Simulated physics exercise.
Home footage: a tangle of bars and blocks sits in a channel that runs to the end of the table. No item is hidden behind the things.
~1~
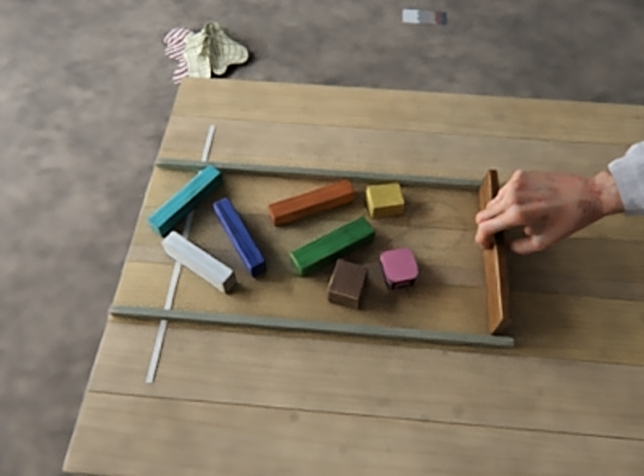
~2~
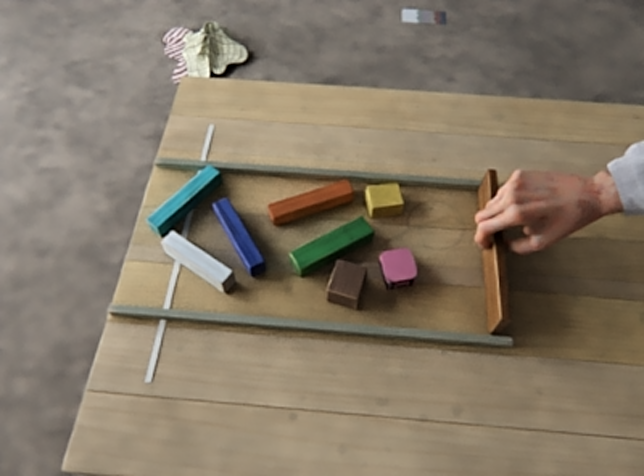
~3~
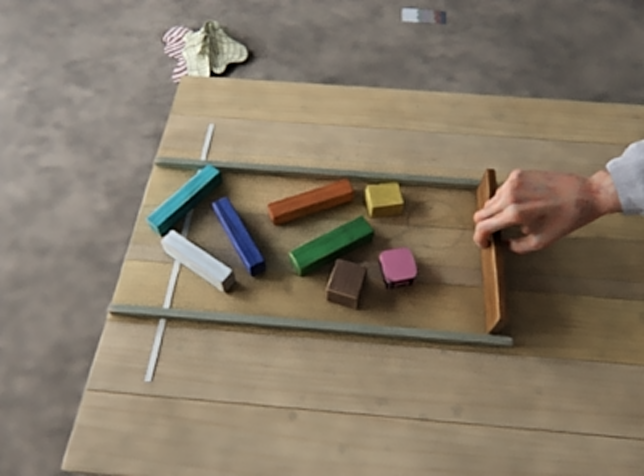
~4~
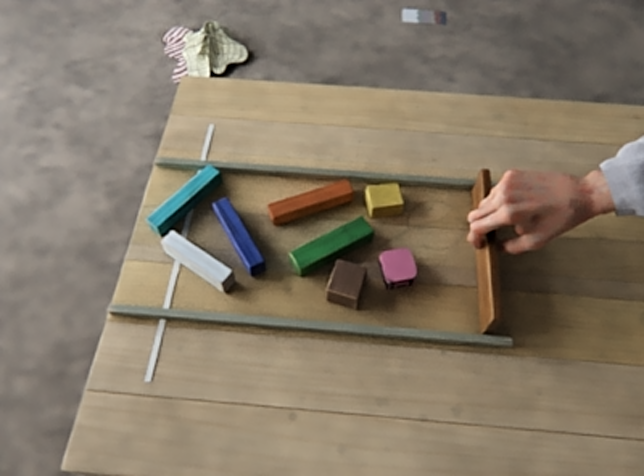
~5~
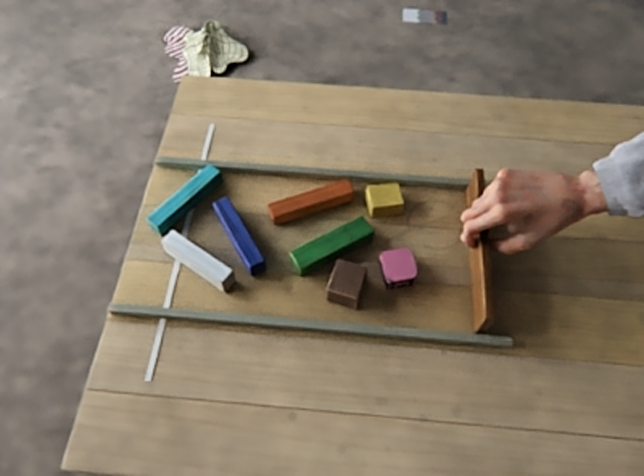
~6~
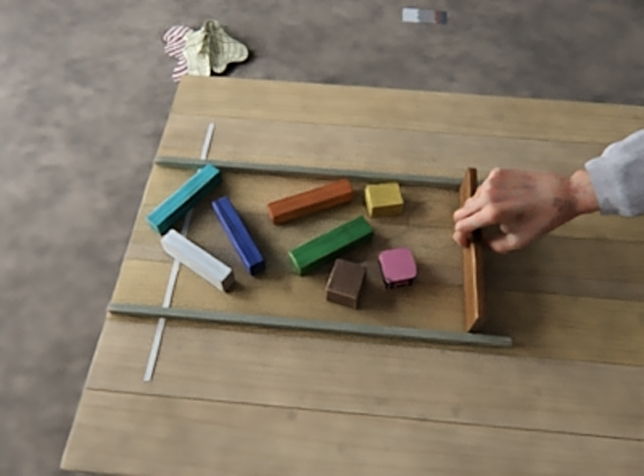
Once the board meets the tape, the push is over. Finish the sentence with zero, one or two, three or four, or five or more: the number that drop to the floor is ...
The number that drop to the floor is three or four.
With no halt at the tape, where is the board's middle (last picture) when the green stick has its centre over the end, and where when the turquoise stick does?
Roughly (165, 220); roughly (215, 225).
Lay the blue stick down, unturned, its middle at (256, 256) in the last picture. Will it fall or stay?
Here the blue stick departs.
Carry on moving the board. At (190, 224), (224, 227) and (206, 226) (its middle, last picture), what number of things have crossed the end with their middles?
First 3, next 0, last 1.
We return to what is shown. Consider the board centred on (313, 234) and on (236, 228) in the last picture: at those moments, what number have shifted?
Answer - first 6, then 8.
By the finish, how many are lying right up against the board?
So the total is 4.
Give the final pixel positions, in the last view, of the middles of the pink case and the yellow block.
Reading them off: First (164, 247); then (180, 174).
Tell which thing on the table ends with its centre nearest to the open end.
It's the green stick that ends up nearest.
Early on, none off yet; turquoise stick at rest near (186, 198); white stick at rest near (198, 260); blue stick at rest near (239, 235).
A while later, none off yet; turquoise stick at rest near (186, 198); white stick at rest near (196, 262); blue stick travelled a little near (212, 249).
Further along, none off yet; turquoise stick travelled a little near (151, 194); white stick travelled about its own width near (145, 268); blue stick travelled about its own width near (153, 250).
Finally, the number that fall off is three or four; lost, orange stick, blue stick, white stick and turquoise stick.
